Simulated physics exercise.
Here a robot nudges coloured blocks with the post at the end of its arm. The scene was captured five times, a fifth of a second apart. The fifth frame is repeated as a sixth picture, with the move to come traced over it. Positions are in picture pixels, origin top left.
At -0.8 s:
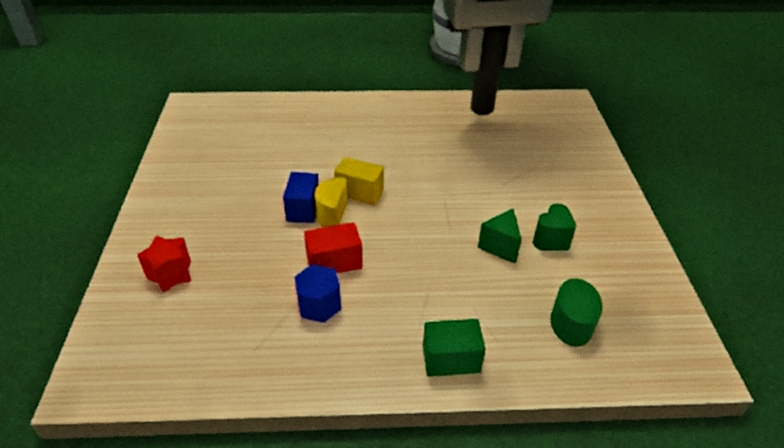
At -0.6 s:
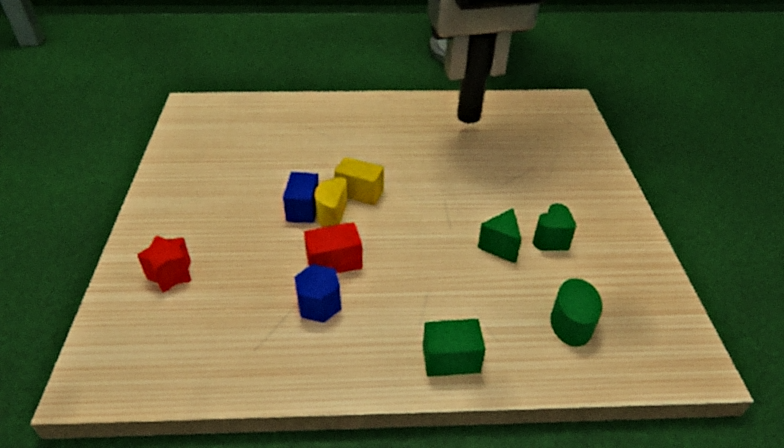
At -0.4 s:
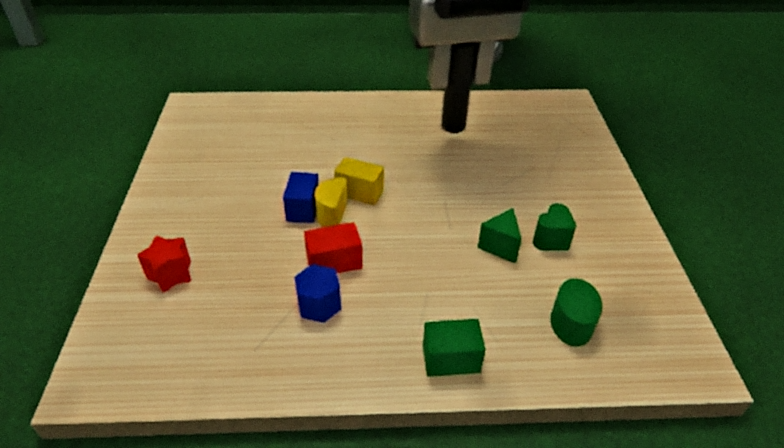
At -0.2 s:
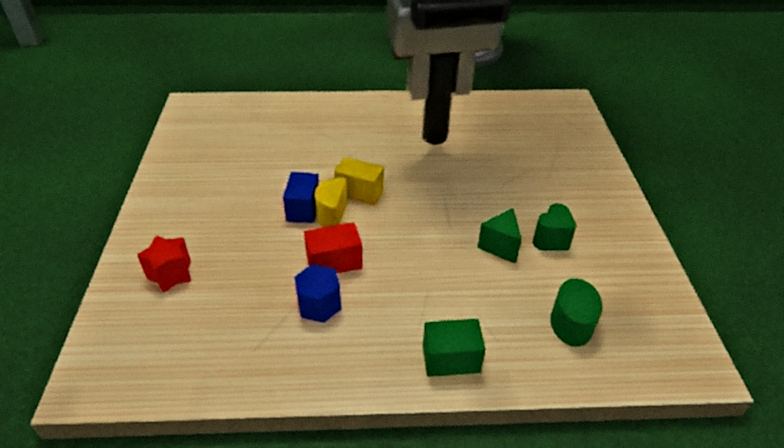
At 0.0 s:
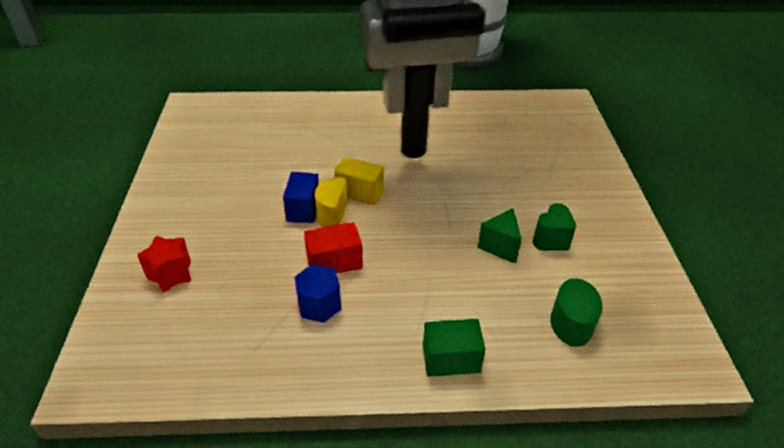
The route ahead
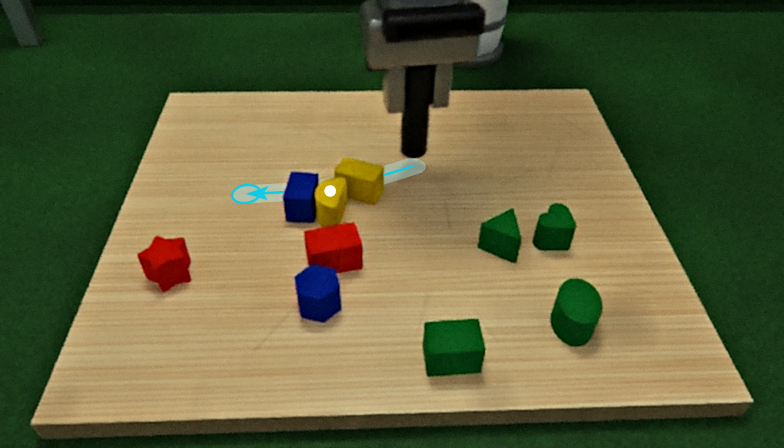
The robot's dark post moved steadily left and a little toward the viewer above a wooden board, nearing the yellow blocks, while the red, blue, yellow and green blocks all stayed still.
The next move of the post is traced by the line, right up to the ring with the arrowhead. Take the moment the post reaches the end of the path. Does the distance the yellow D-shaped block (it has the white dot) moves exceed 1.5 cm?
My answer is yes.
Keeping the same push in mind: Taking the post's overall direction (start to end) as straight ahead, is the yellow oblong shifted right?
No, that is not how it ends up.
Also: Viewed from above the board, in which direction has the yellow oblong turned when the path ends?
Against the clock.
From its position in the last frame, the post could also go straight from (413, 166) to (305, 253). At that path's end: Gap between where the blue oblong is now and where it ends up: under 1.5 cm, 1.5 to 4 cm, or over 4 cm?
That block covers between 1.5 and 4 cm.
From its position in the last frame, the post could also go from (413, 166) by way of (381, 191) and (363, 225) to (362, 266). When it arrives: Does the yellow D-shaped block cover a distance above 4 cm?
No
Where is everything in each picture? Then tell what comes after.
In the first picture, post's lower end (482, 110); blue oblong (301, 185); yellow D-shaped block (330, 191); yellow oblong (359, 169).
In the second picture, post (469, 118); blocks still.
In the third picture, post (453, 128); blocks still.
In the fourth picture, post (435, 139); blocks still.
In the fifth picture, post (414, 152); blue oblong (301, 185); yellow D-shaped block (330, 191); yellow oblong (359, 169).
Drawn move, from (413, 166) by way of (362, 181) and (305, 190) to (246, 194); the dot is on the yellow D-shaped block.
The first path, step by step. One third of the way, post (360, 167); yellow D-shaped block (327, 194); yellow oblong (351, 174).
Two thirds of the way, post (303, 176); blue oblong (295, 189); yellow D-shaped block (324, 204); yellow oblong (344, 179), turned 35° anticlockwise.
At the end, post (243, 179); blue oblong (293, 190); yellow D-shaped block (324, 204); yellow oblong (344, 179), turned 35° anticlockwise.
